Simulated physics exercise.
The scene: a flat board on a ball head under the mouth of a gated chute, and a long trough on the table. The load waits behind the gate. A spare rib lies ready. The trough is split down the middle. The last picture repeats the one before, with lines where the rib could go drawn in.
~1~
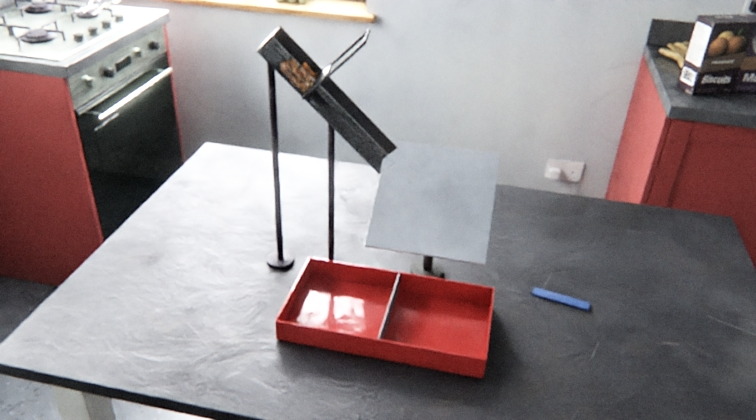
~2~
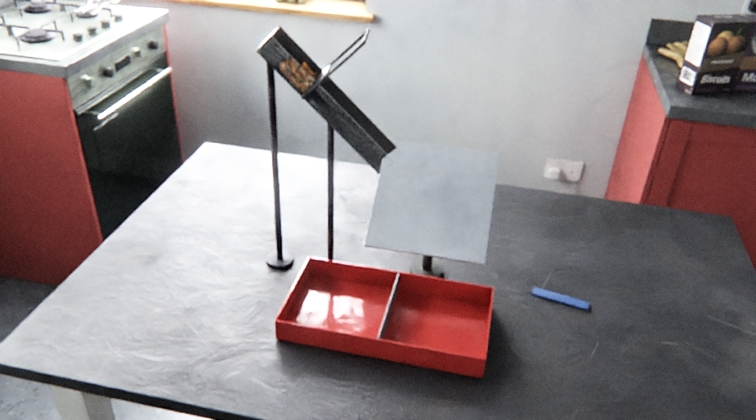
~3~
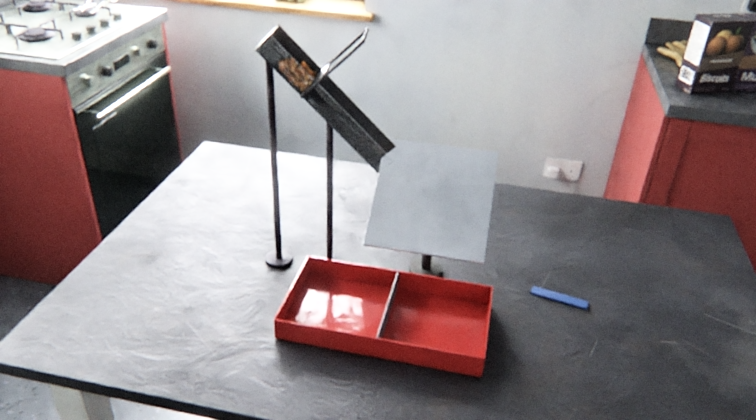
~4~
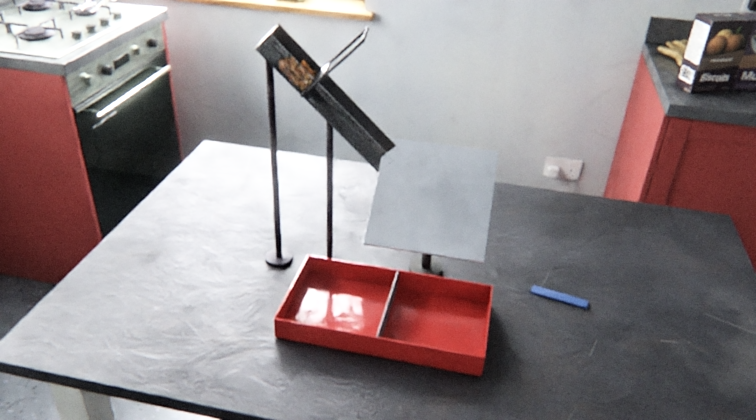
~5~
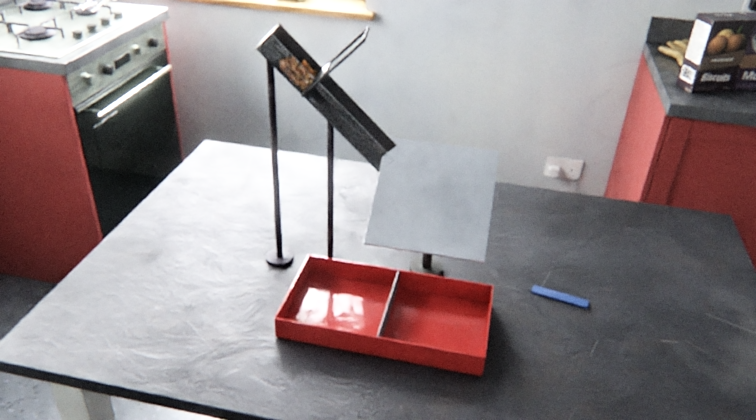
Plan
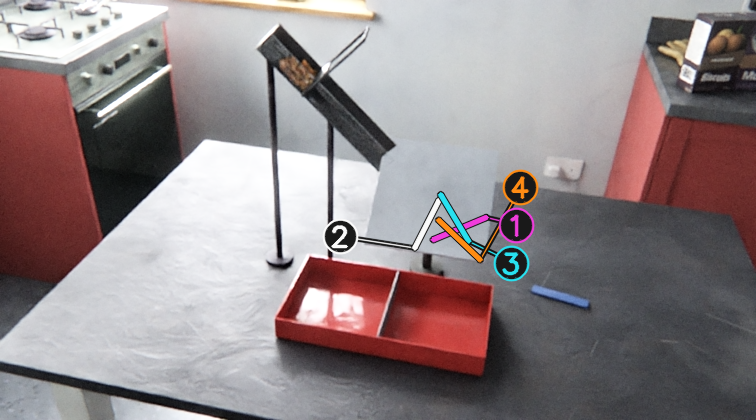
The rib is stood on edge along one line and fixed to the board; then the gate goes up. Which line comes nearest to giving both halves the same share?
Choose 2.
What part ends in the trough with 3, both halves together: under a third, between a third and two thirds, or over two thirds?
Line 3 gives over two thirds.
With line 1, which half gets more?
The right half.
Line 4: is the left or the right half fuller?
More lands on the right.
On the marked copy, line 1 from (486, 217) to (433, 239); line 2 from (439, 199) to (414, 247); line 3 from (440, 194) to (468, 241); line 4 from (438, 220) to (480, 259).
Choosing 1, of what is caught, about a tenth in the left half, almost all in the right.
Choosing 2, of what is caught, roughly half in the left half, roughly half in the right.
Choosing 3, of what is caught, just a few in the left half, almost all in the right.
Choosing 4, of what is caught, just a few in the left half, almost all in the right.
